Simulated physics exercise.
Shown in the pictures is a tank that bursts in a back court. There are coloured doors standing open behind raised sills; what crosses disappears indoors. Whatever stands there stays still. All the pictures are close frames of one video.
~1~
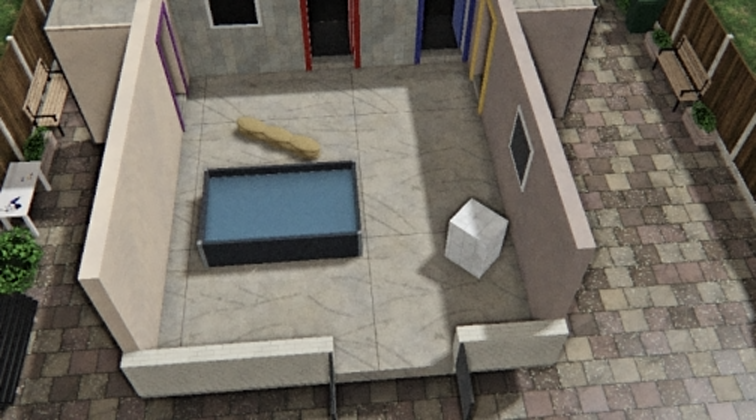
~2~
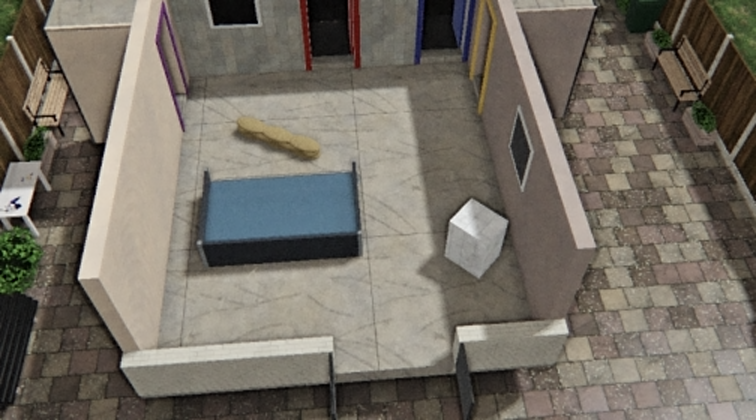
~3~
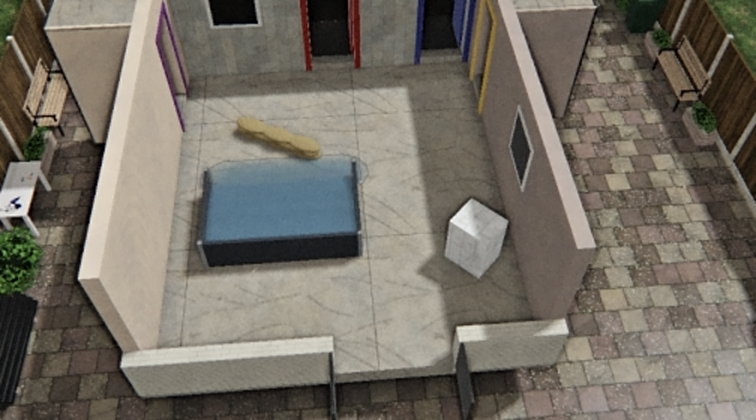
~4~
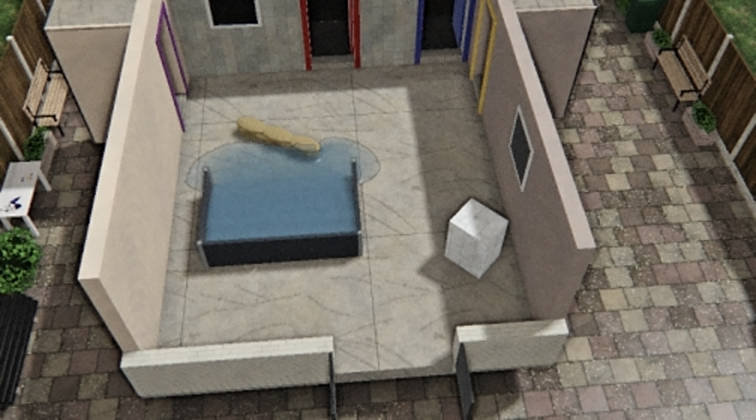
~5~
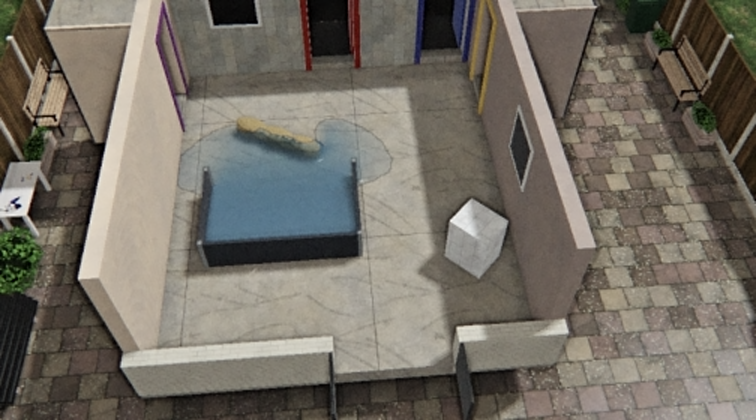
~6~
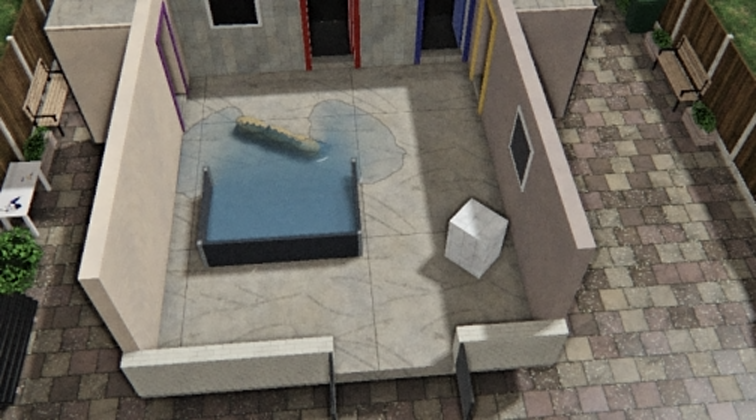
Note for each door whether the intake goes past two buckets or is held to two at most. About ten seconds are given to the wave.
Purple door: Over two buckets. Blue door: At most two buckets. Red door: At most two buckets. Yellow door: At most two buckets.
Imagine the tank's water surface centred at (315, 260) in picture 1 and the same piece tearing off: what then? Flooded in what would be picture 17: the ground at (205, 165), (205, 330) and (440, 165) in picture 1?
First spot swamped, second bare, third swamped.
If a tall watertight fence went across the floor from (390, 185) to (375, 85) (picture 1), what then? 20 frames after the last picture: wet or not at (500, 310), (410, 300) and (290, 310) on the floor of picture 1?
Results in sequence: Bone-dry / bone-dry / bone-dry.
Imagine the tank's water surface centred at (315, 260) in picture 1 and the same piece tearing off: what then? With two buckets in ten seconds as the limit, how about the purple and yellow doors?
Purple door: Crosses the threshold. Yellow door: Falls short.
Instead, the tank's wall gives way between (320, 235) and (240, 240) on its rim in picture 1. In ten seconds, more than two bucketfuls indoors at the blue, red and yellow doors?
Briefly, blue remains below the limit, red remains below the limit, and yellow remains below the limit.
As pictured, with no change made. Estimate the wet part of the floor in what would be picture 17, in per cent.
About 45 %.
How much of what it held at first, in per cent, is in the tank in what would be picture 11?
My best guess is about 40 per cent.
A moment on, water covers 35 % of the floor; the purple door under two buckets in, the blue door not reached, the red door wet at the sill, nothing in, the yellow door not reached.
Next, water covers 45 % of the floor; the purple door over two buckets in, the blue door wet at the sill, nothing in, the red door wet at the sill, nothing in, the yellow door not reached.
Then, water covers 55 % of the floor; the purple door over two buckets in, the blue door under two buckets in, the red door wet at the sill, nothing in, the yellow door wet at the sill, nothing in.
Later, water covers 70 % of the floor; the purple door over two buckets in, the blue door under two buckets in, the red door wet at the sill, nothing in, the yellow door wet at the sill, nothing in.
In the end, water covers 95 % of the floor; the purple door over two buckets in, the blue door under two buckets in, the red door under two buckets in, the yellow door wet at the sill, nothing in.
